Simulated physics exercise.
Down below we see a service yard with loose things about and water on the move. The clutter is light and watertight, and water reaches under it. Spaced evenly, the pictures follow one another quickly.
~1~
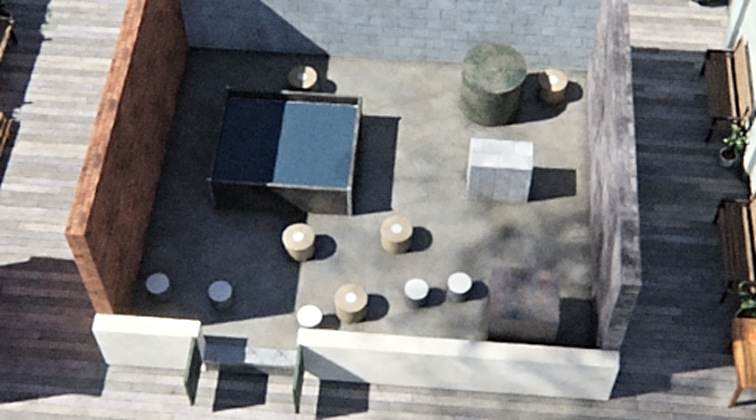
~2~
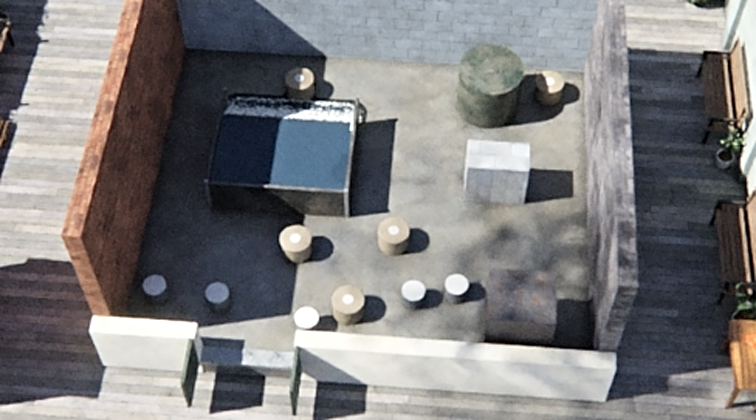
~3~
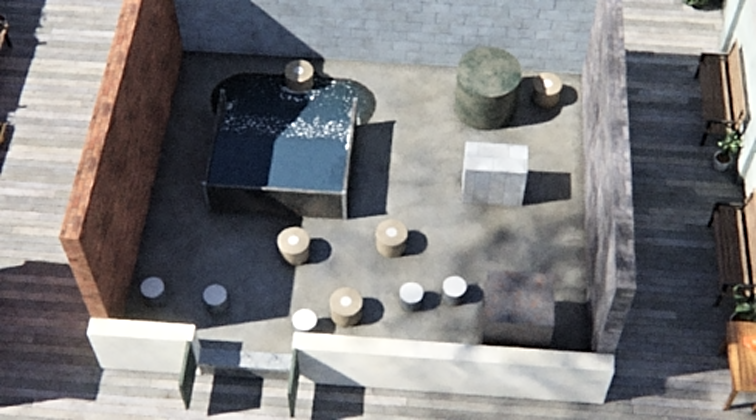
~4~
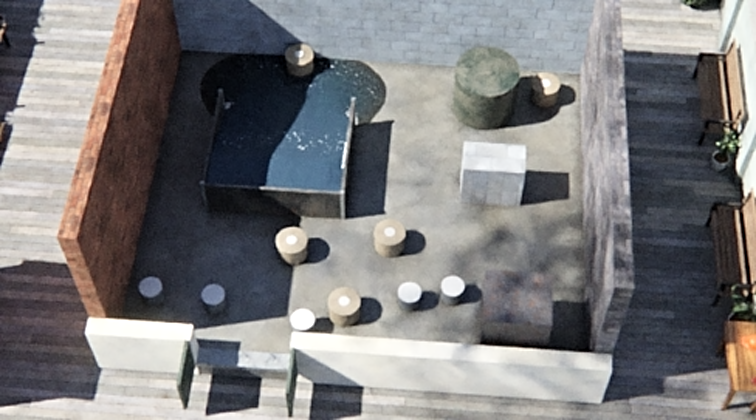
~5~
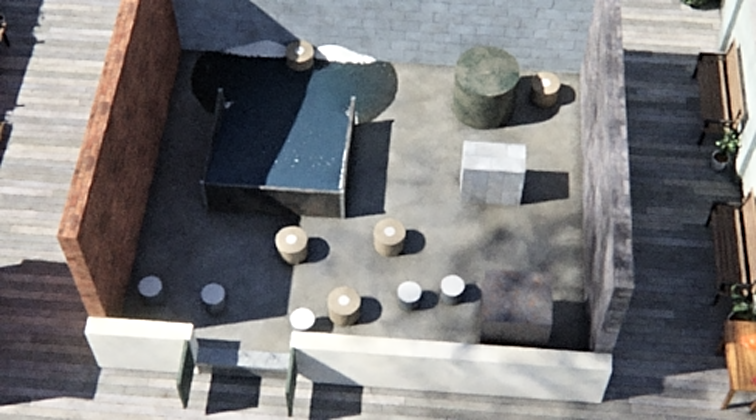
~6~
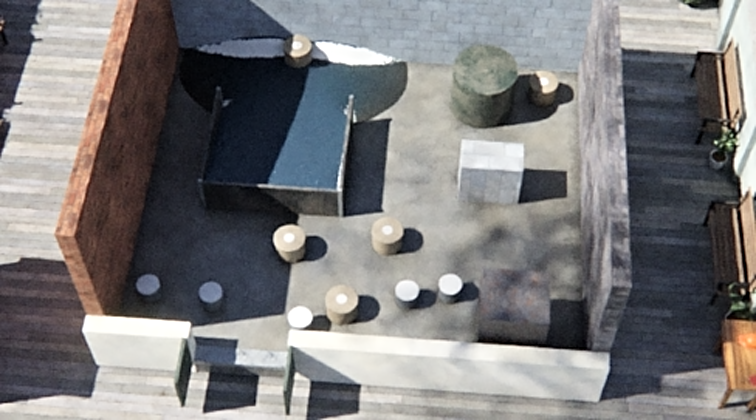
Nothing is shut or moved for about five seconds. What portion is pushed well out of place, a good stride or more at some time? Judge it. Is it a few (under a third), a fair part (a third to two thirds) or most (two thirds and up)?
A fair part.
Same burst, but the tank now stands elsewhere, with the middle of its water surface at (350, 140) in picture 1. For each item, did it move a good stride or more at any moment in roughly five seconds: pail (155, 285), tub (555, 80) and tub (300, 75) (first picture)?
The three, one by one: Past that mark, past that mark and past that mark.
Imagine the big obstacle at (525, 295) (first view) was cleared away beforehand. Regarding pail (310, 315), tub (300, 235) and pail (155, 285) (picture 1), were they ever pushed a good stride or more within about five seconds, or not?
Listed order result: Hardly budged / hardly budged / knocked clear.
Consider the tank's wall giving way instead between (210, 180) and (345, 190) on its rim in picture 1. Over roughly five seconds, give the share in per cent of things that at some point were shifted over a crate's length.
About 70 %.
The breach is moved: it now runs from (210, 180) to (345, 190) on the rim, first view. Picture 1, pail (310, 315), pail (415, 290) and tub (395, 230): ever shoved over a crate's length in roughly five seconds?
In turn: Moved that far, moved that far, stayed within it.
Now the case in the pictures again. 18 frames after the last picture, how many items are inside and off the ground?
It adds up to 2.
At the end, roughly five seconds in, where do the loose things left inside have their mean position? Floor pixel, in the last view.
The average lands at about (356, 277).
A moment on, 0 of 10 are well off their spots; 1 afloat.
Next, 0 of 10 are well off their spots; 1 afloat.
Later, 3 of 10 are well off their spots; 2 afloat.
In the end, 5 of 10 are well off their spots, and 5 have been at some point; 3 afloat.
